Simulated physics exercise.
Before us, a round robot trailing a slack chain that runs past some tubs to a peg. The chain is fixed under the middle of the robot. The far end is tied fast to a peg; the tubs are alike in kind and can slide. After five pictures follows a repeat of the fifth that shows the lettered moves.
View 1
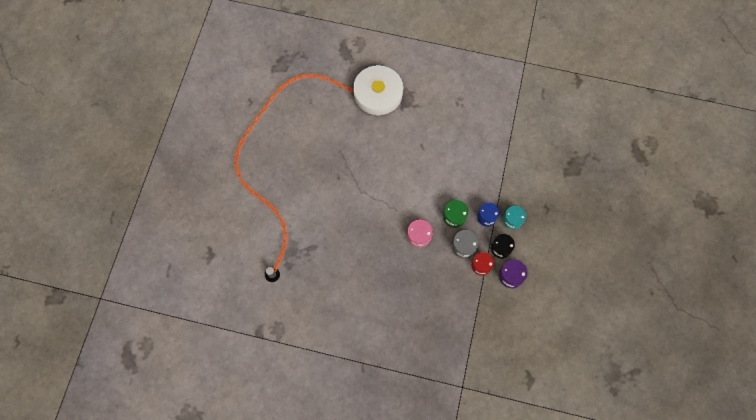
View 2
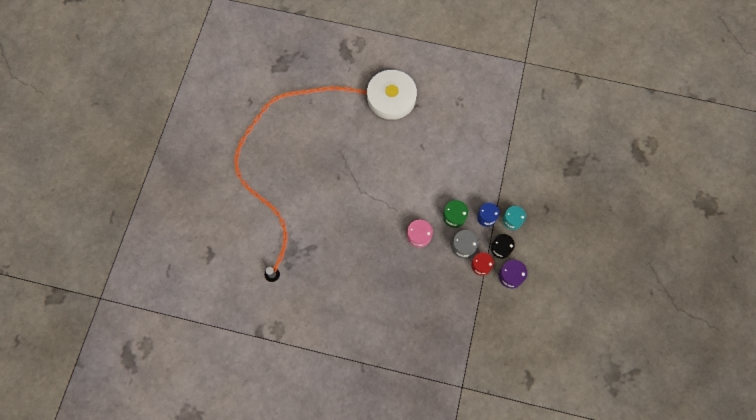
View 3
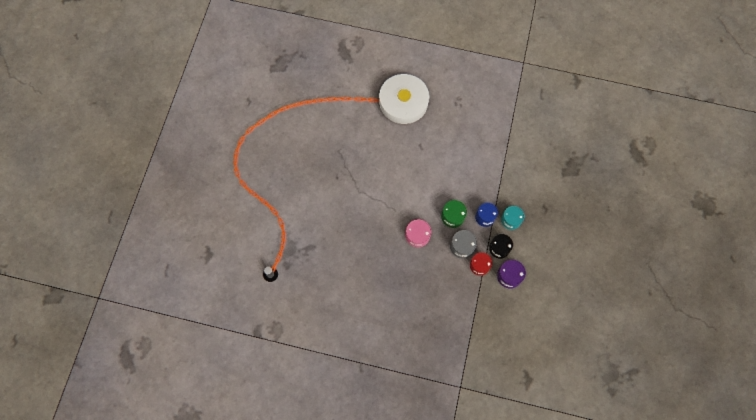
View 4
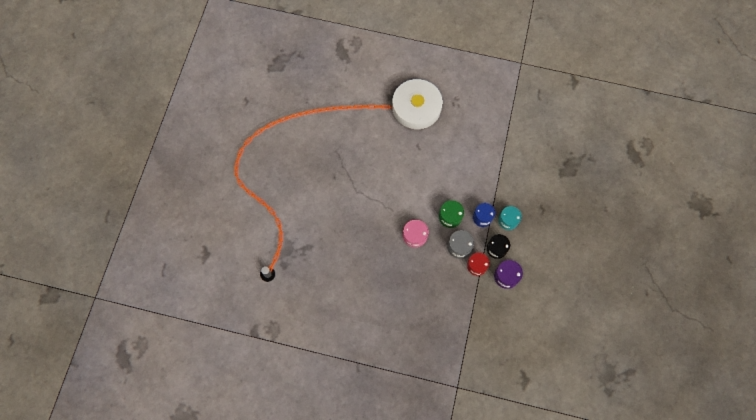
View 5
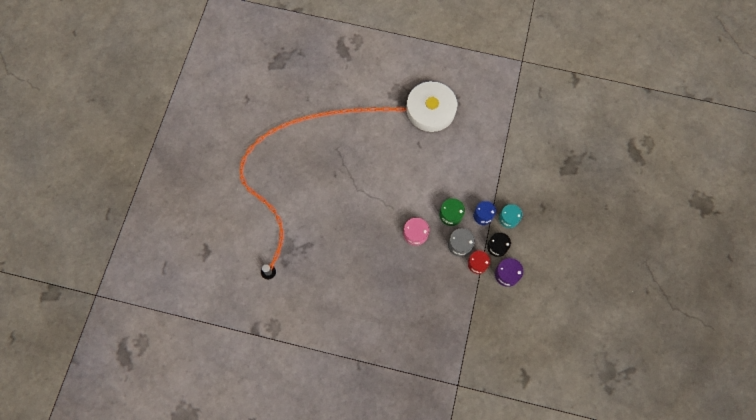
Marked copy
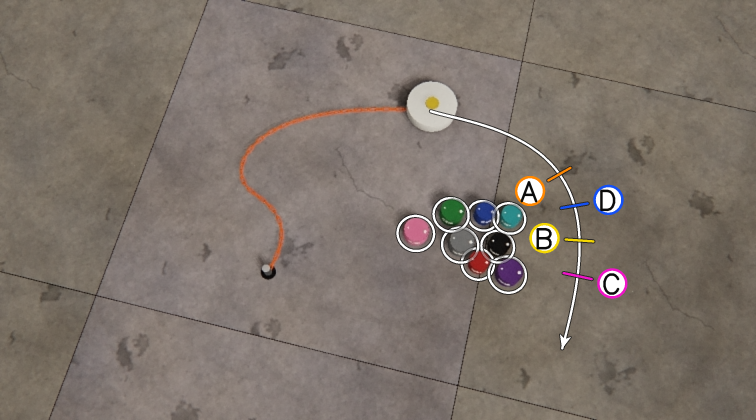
A round white robot with a yellow centre sits near the top of a stained, grey-brown tiled floor, seen from high above. An orange cord curves from it to a small dark peg at lower left, while eight small tubs, pink, green, blue, turquoise, grey, black, red and purple, cluster right of centre. The robot glides steadily right and slightly down, drawing out the cord's upper bend, as the tubs stay put and the view shifts very slightly.
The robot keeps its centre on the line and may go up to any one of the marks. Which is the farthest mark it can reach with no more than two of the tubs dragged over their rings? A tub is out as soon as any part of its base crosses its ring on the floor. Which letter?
As far as tick C.
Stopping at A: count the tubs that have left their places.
The count is none.
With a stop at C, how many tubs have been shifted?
The count is none.
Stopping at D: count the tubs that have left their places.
By then, none.
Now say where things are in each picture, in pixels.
Grey tub (465, 244); blue tub (488, 215); turquoise tub (514, 218), in the first picture.
Robot (392, 95); pink tub (420, 234), in the second picture.
Robot (404, 100); peg (269, 273), in the third picture.
Robot (417, 105); purple tub (508, 275), in the fourth picture.
Robot (432, 107); grey tub (461, 243); blue tub (484, 213); turquoise tub (511, 216), in the fifth picture.
On the marked copy, A at (559, 174); B at (580, 240); C at (578, 276); D at (574, 206); the route from (431, 111) via (569, 190) to (562, 349).
Taking C. A third of the way, robot (517, 134).
Two thirds of the way, robot (575, 197).
When it is over, robot (580, 274); none over the rings.
As for the rest, A is within the limit but short; B is within the limit but short; D is within the limit but short.
